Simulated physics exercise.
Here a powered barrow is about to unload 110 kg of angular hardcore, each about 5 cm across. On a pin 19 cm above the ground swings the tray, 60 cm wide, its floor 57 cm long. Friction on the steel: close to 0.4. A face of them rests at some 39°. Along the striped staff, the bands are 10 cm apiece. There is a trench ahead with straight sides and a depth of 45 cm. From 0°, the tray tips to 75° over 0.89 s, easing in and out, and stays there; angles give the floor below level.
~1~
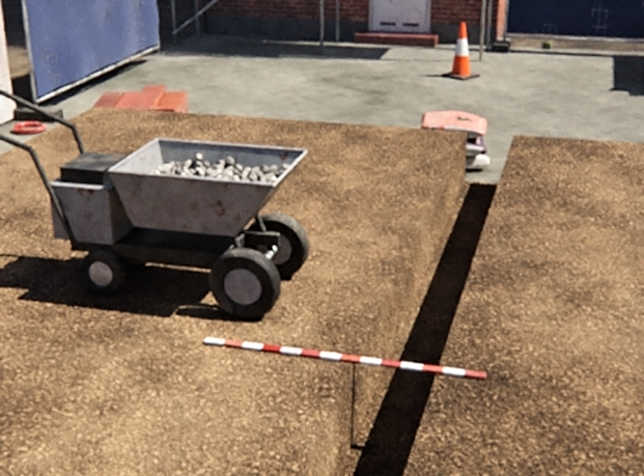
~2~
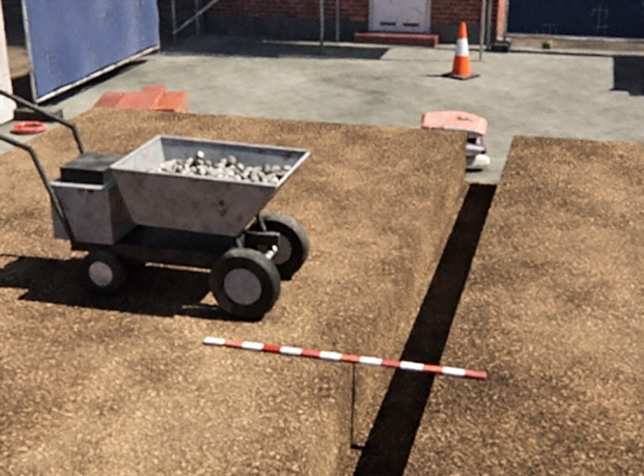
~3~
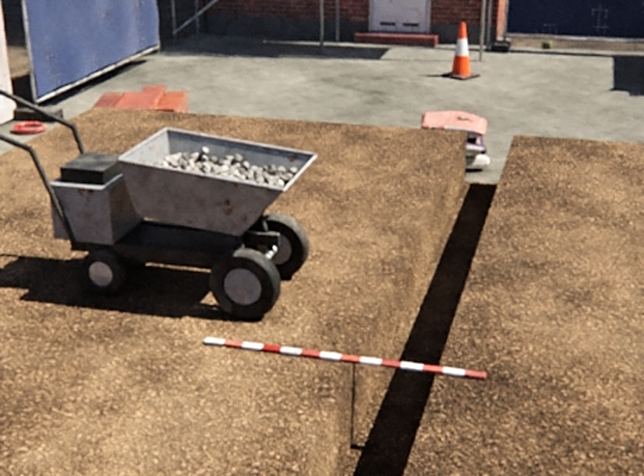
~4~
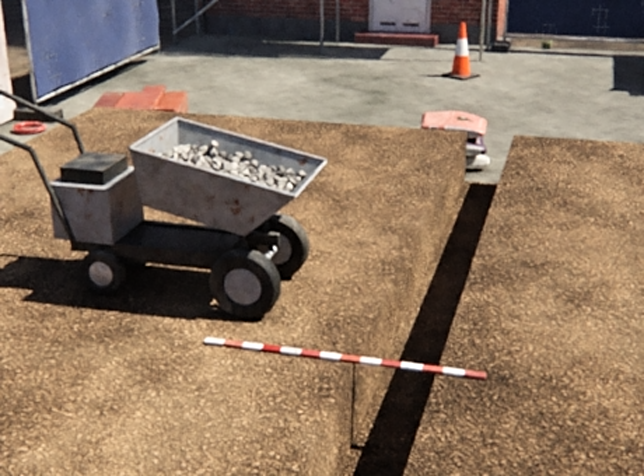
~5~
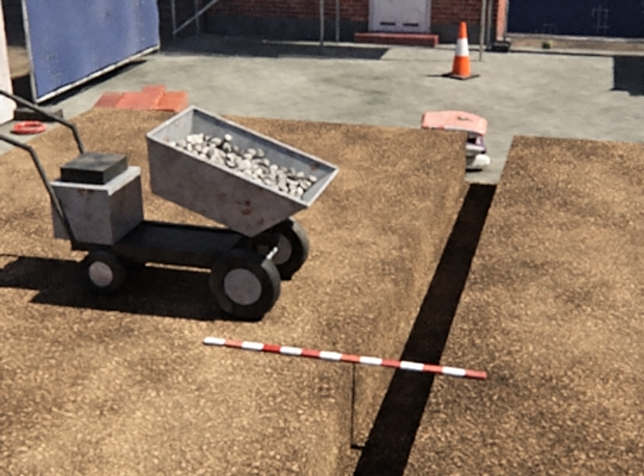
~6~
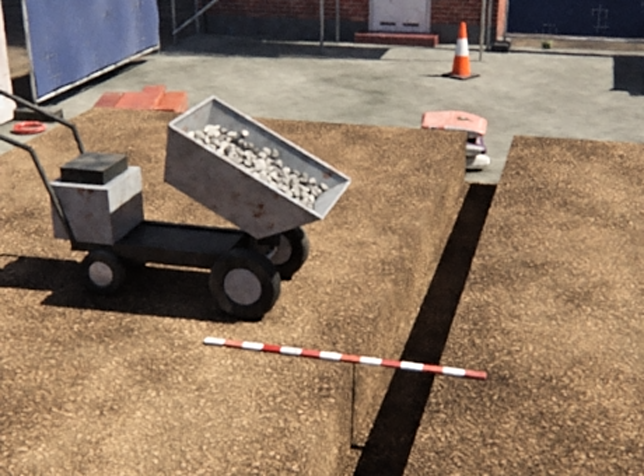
The clip shows a powered barrow loaded with grey stones standing beside a narrow, straight trench with a red-and-white striped staff nearby, as its tray tilts steadily down toward the right, its rear end rising while the wheels stay still.
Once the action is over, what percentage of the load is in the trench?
About 99 in every hundred.
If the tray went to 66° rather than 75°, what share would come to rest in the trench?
Share in trench: Approx. 60%.
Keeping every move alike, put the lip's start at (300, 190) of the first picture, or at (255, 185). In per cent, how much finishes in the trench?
About 90 and 75 per cent.
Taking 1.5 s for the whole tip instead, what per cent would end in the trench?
Something close to 100 per cent.
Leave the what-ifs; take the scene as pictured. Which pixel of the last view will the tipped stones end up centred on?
Resting centre: About (417, 372).
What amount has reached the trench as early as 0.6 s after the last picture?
By that moment, roughly 25 per cent of the load.
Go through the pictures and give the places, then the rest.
In the first picture, lip at (273, 185), floor tilted 0°, highest stones at (228, 170).
In the second picture, lip at (276, 186), floor tilted 1°, highest stones at (220, 169).
In the third picture, lip at (284, 190), floor tilted 6°, highest stones at (194, 164).
In the fourth picture, the tray is at 12°, its lip at (295, 196); the top of the load is at (185, 154).
In the fifth picture, the tray is at 19°, its lip at (308, 206); the top of the load is at (194, 144).
In the sixth picture, lip at (322, 218), floor tilted 28°, highest stones at (207, 134).
Then, 0.3 s after the last picture the floor is at 64°, 100 % in the tray; the foremost stones are at (349, 260).
Then, 0.6 s after the last picture the floor is at 75°, 72 % in the tray, 1 % short of the trench, 27 % in the trench; the foremost stones are at (438, 361).
Then, 1.0 s after the last picture the floor is at 75°, 28 % in the tray, 1 % short of the trench, 70 % in the trench, 1 % past the trench; the foremost stones are at (495, 321).
Then, 2.9 s after the last picture the floor is at 75°, 0 % in the tray, 99 % in the trench, 1 % past the trench; the foremost stones are at (514, 322).
